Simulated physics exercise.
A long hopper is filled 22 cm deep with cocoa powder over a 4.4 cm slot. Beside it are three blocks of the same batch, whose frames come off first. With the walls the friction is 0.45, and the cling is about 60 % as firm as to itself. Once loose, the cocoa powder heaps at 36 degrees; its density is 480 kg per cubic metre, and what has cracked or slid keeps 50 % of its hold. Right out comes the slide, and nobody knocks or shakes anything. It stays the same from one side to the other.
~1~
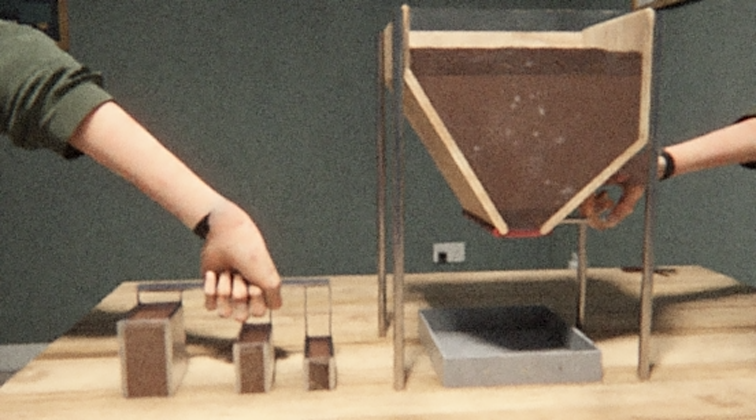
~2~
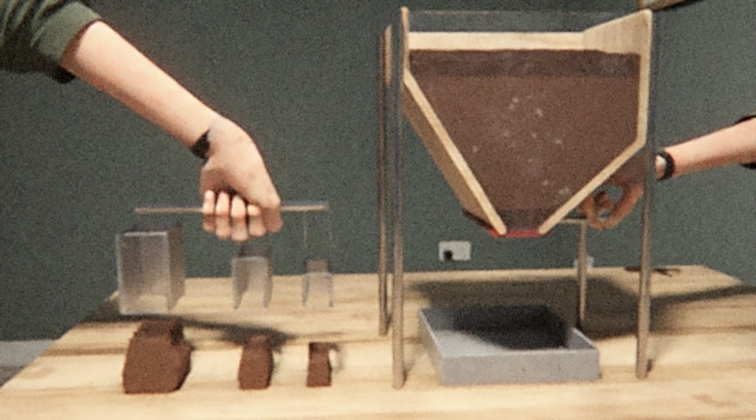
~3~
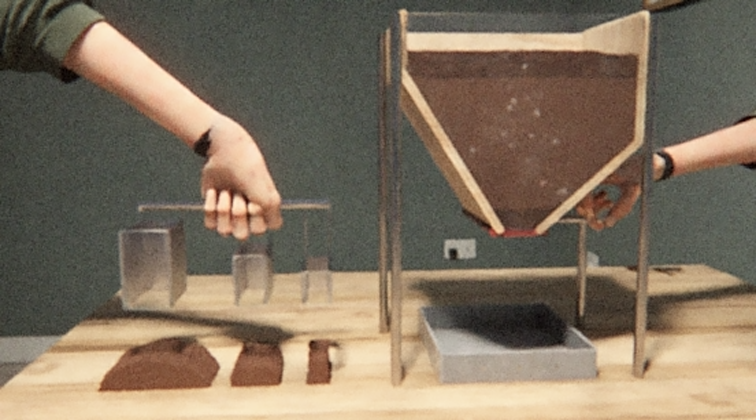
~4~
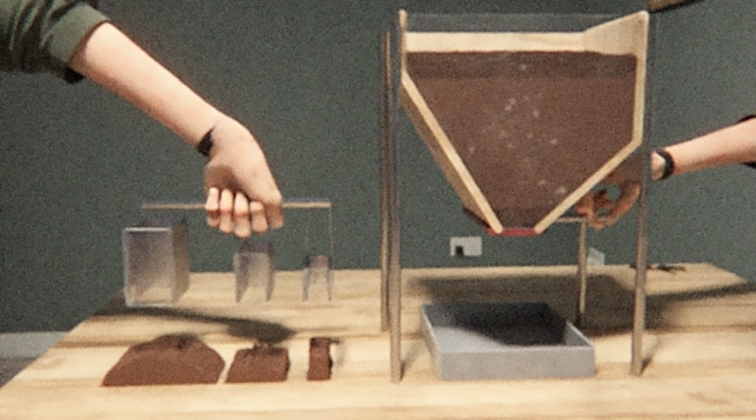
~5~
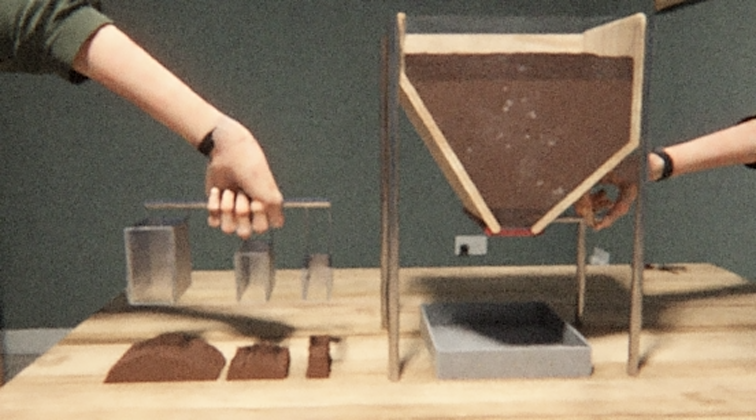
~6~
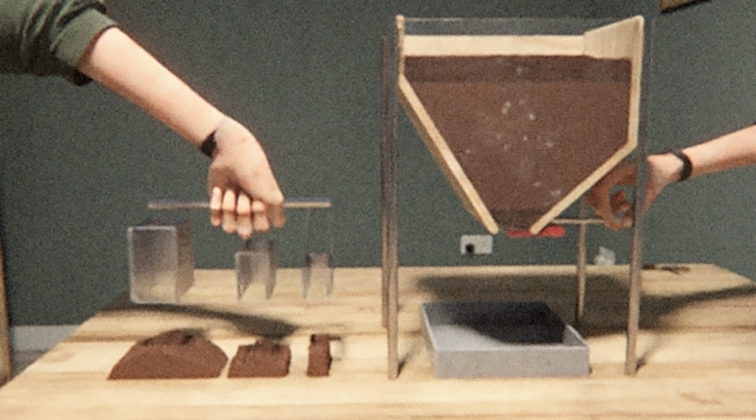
A hand lifted the joined clear molds off three brown powder blocks, and the left one slumped into a mound while the middle sagged. Then another hand slid the red slide slightly right beneath the full hopper.
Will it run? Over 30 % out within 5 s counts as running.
It sluices out.
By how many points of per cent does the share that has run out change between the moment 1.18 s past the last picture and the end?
About 70 %.
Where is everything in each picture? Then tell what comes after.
In the first picture, end of the slide at (542, 232), not yet moved; highest point of the cocoa powder at (424, 47); test blocks 8.8 cm, 5.4 cm, 3.5 cm high (left to right).
In the second picture, end of the slide at (540, 232), not yet moved; highest point of the cocoa powder at (423, 49); test blocks 7.2 cm, 4.5 cm, 3.4 cm high (left to right).
In the third picture, end of the slide at (537, 232), not yet moved; highest point of the cocoa powder at (421, 50); test blocks 4.2 cm, 2.9 cm, 3.4 cm high (left to right).
In the fourth picture, end of the slide at (536, 231), not yet moved; highest point of the cocoa powder at (420, 51); test blocks 4.2 cm, 2.6 cm, 3.4 cm high (left to right).
In the fifth picture, end of the slide at (533, 231), not yet moved; highest point of the cocoa powder at (419, 53); test blocks 4.2 cm, 2.6 cm, 3.4 cm high (left to right).
In the sixth picture, end of the slide at (554, 232), moved 3.0 cm; highest point of the cocoa powder at (418, 55); test blocks 4.2 cm, 2.6 cm, 3.4 cm high (left to right).
Another 0.35 s on from the sixth picture, 5 % has run out.
Another 0.77 s on from the sixth picture, 19 % has run out.
Another 1.18 s on from the sixth picture, 31 % has run out.
Another 1.60 s on from the sixth picture, 45 % has run out.
Another 4.90 s on from the sixth picture, at the end, 100 % has run out.
